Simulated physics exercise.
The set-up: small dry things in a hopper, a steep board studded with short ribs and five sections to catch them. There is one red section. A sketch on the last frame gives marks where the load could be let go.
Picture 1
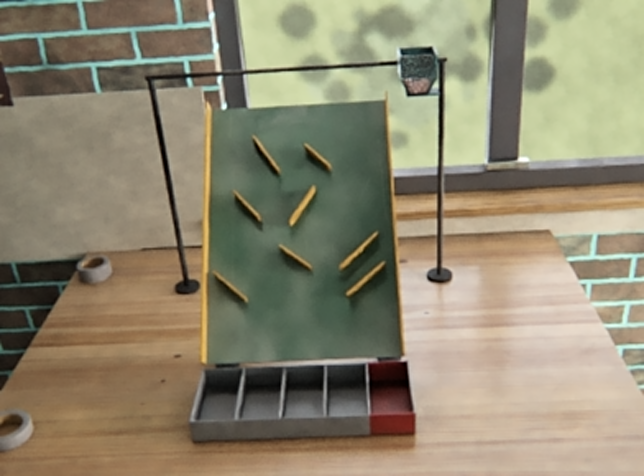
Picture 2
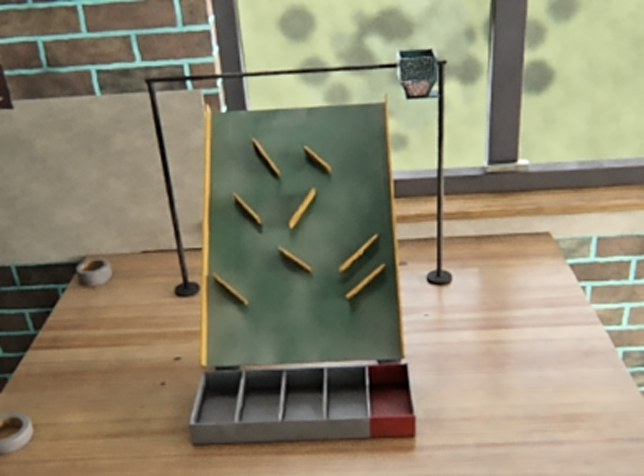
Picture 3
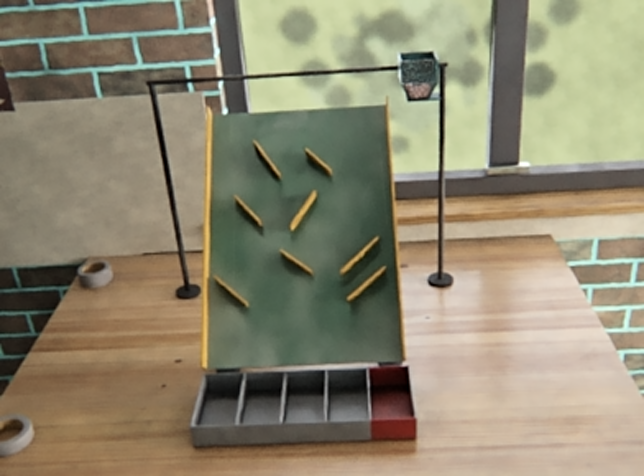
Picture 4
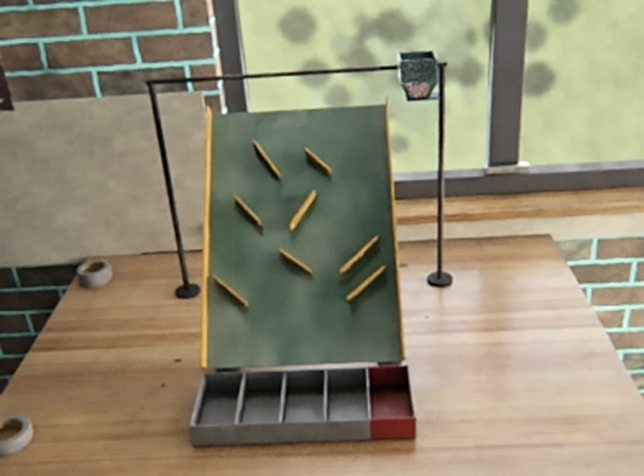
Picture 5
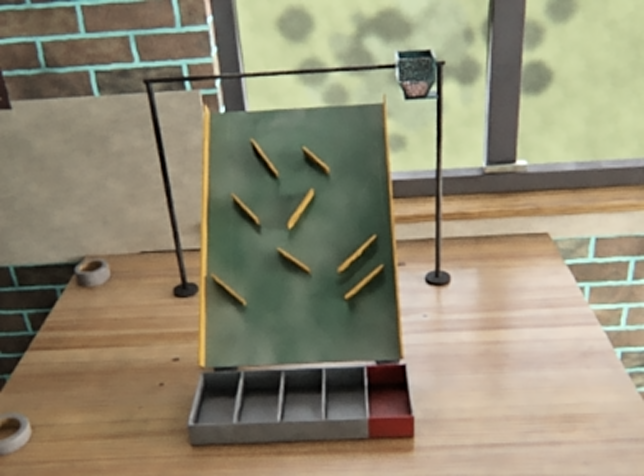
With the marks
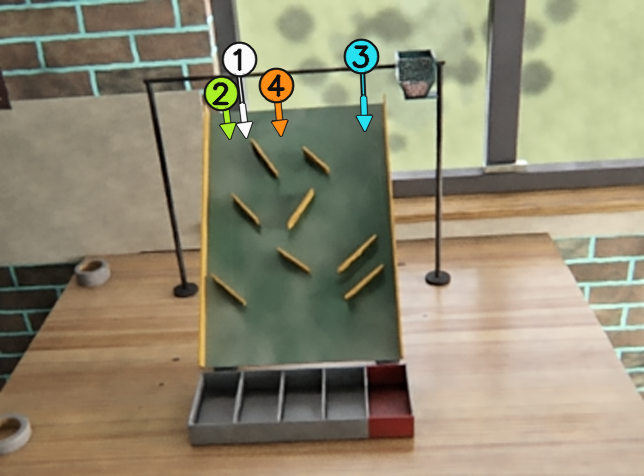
We see a steep green board with short yellow ribs above five sections, the rightmost red, and a small hopper on a black frame at upper right. Nothing in the set-up moves; only the view shifts very slightly.
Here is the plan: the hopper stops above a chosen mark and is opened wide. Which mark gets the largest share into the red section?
Mark 3.
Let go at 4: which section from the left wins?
The second.
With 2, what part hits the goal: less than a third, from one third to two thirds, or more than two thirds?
Mark 2 gives less than a third.
On the marked copy, mark 1 meets the board at (245, 132); mark 2 meets the board at (229, 133); mark 3 meets the board at (364, 125); mark 4 meets the board at (280, 130).
Choosing 1, a small part in the red section, most in other sections, a small part outside the box.
Choosing 2, a small part in the red section, most in other sections, a stray few outside the box.
Choosing 3, about a third in the red section, about half in other sections, a small part outside the box.
Choosing 4, a small part in the red section, most in other sections, a small part outside the box.
